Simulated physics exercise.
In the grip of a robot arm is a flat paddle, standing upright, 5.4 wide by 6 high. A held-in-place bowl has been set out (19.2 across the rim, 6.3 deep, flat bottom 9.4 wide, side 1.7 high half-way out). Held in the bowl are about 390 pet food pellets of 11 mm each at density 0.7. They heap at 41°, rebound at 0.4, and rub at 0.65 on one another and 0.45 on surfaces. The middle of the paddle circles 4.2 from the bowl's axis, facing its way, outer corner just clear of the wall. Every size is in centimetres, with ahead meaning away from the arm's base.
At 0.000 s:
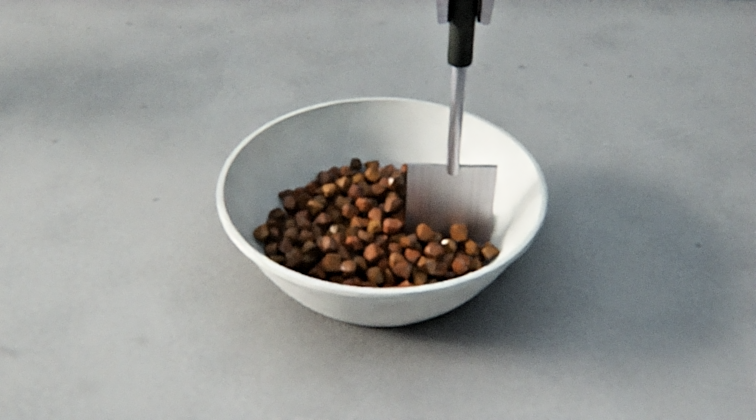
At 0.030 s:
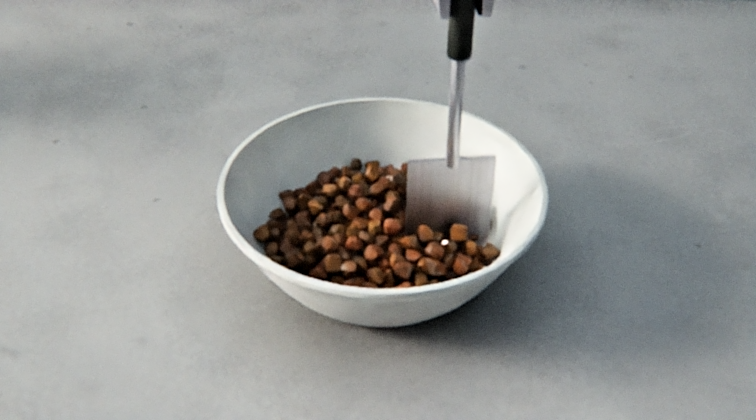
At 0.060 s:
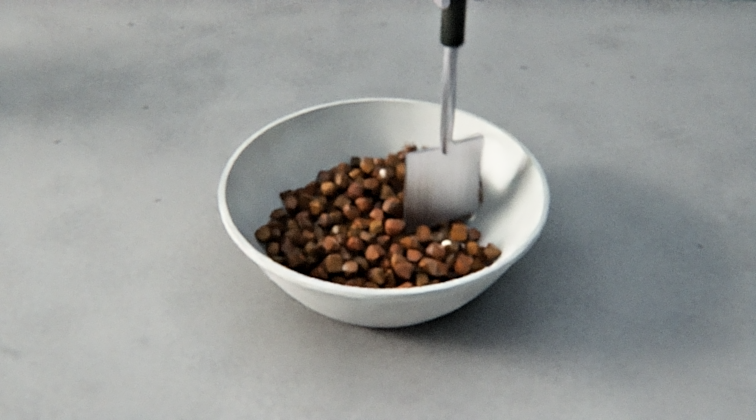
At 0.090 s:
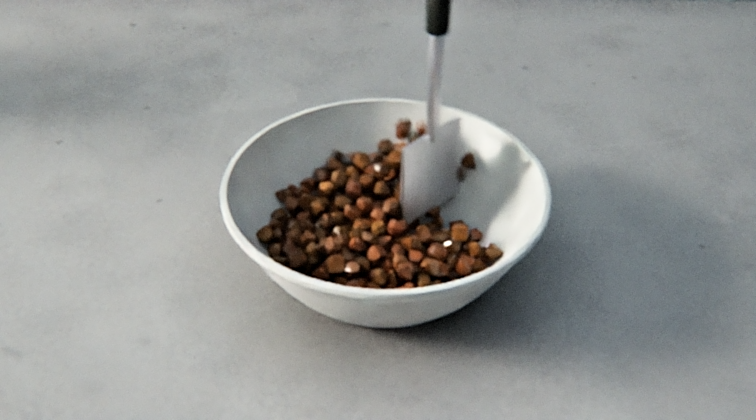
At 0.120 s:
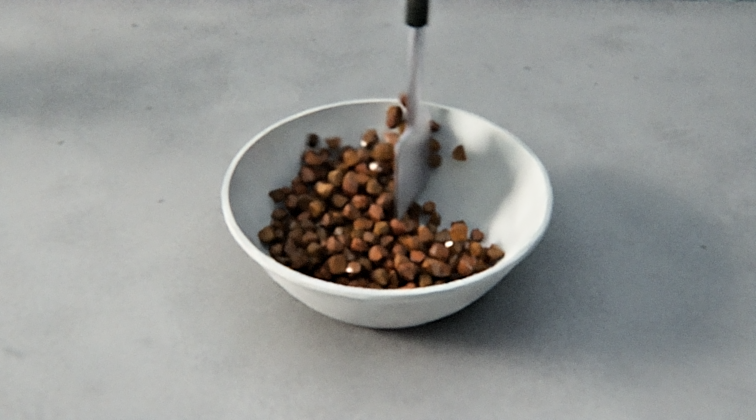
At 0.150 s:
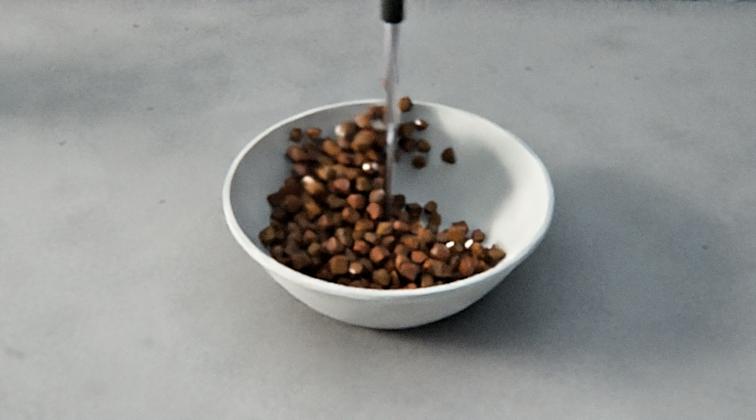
In a white bowl on a grey surface, a flat metal paddle on a dark-handled rod swept through small brown chunks from the right toward the back, turning edge-on and pushing some up the far side.
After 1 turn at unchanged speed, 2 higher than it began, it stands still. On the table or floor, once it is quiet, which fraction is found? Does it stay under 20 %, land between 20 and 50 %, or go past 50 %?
It stays under 20 %.
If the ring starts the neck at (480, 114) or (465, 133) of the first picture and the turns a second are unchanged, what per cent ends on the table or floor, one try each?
Roughly 0 and 10 per cent.
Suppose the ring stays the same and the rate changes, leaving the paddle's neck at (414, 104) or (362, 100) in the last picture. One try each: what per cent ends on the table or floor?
Roughly 5 per cent on the first try and 20 per cent on the second.
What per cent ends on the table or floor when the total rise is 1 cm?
I'd put it at about 20 per cent.
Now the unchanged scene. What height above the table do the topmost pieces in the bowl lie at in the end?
About 5.5 cm.
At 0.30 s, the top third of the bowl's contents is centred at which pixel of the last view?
About (296, 235).
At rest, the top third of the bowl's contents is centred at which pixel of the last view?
Near (418, 228).
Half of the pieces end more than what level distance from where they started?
Roughly 4 cm.
By 0.30 s, 192° round, highest piece 10 above the table; 373 in the bowl, 1 on the table or floor, 14 in flight or on the tool.
By 0.45 s, 295° round, highest piece 9 above the table; 357 in the bowl, 25 on the table or floor, 6 in flight or on the tool.
By 0.73 s, 0° round, highest piece 5 above the table; 340 in the bowl, 48 on the table or floor.
By 1.43 s, 0° round, highest piece 5 above the table; 340 in the bowl, 48 on the table or floor.
Final count, 340 in the bowl, 48 on the table or floor. That is 12 % on the table or floor.
